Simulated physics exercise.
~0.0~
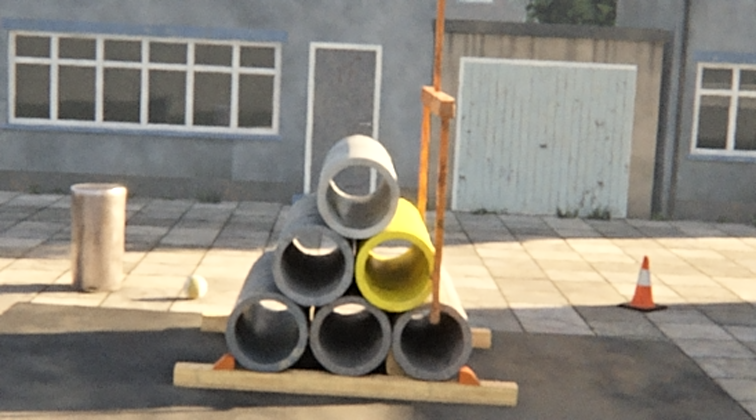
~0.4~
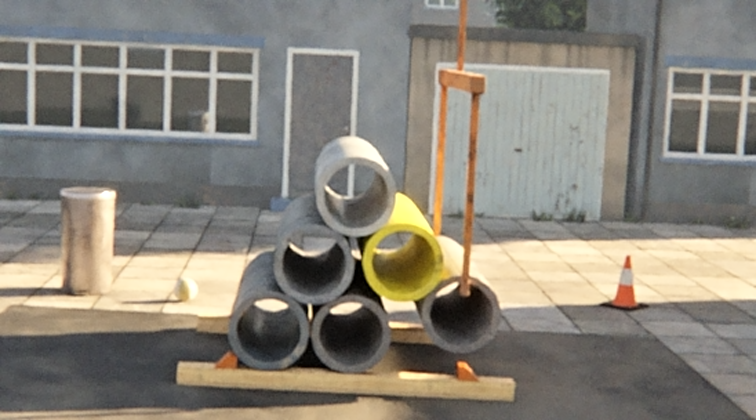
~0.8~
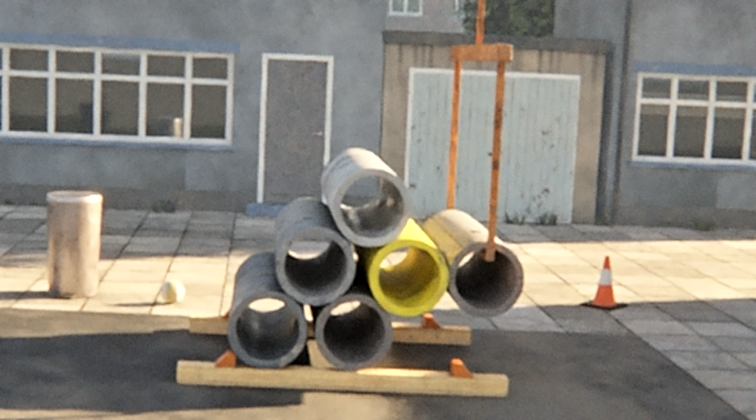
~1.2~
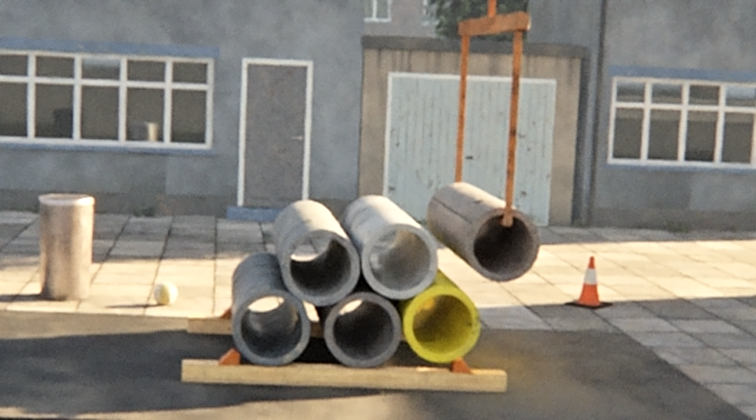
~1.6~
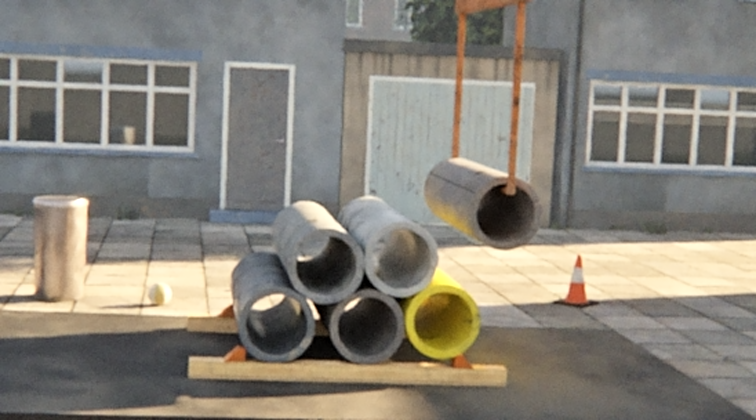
On a paved yard before a grey building with white-framed windows and a pale garage door, seen from the front as the view drifts slightly sideways, six concrete pipes form a pyramid on timber bearers over dark asphalt. Five are grey and one, at the right of the middle row, is yellow; an orange cone stands to the right. An orange lifting frame draws the bottom right pipe outward and upward, nudging the yellow one. The yellow pipe then drops into the emptied bottom corner, and the top pipe settles into the middle row. The stack rests in two rows while the lifted pipe hangs above, to the right.
